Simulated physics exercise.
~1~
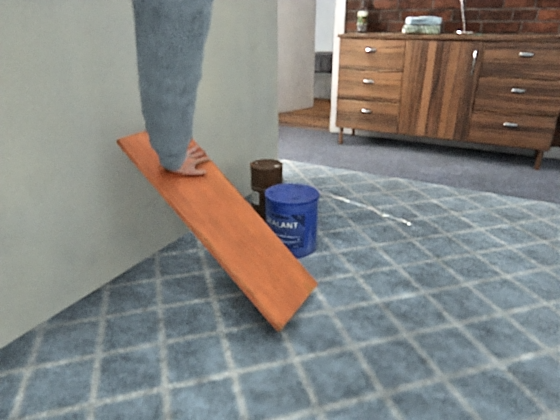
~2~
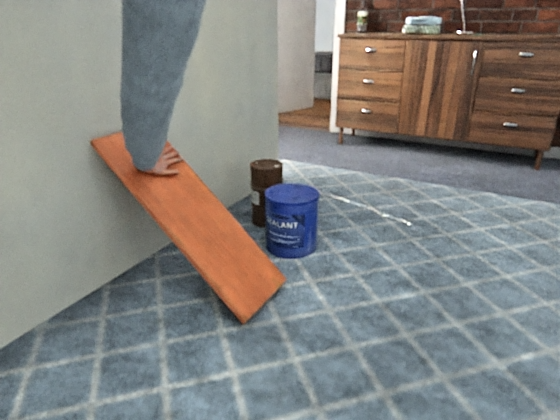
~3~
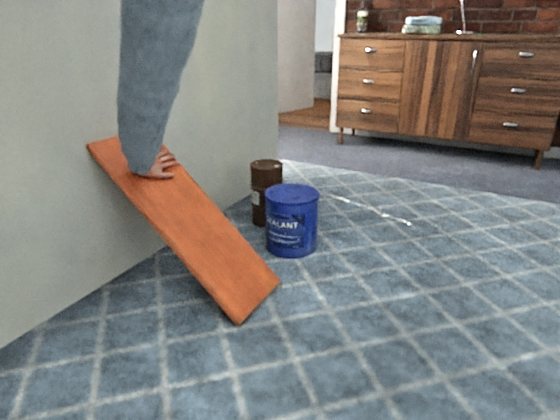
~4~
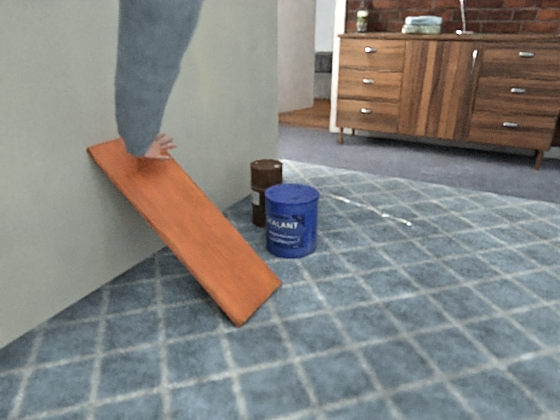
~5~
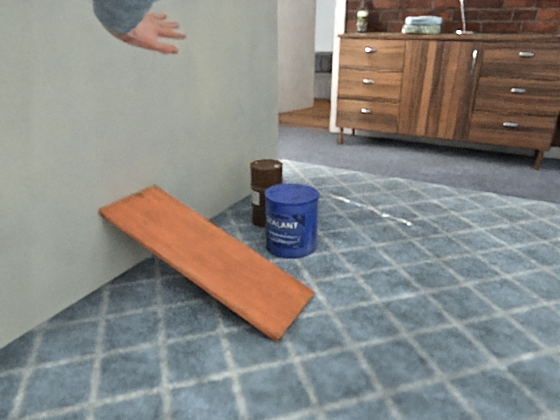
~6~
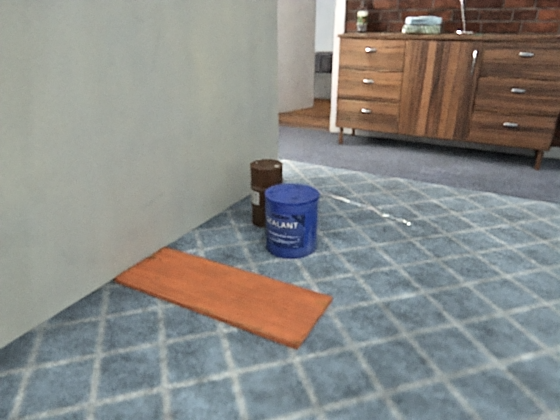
An orange board was leaned against a pale wall by a hand, which shifted it left, then let go and drew back. The board slid down the wall and ended up flat on the carpet, while the blue pail and brown canister stayed put.
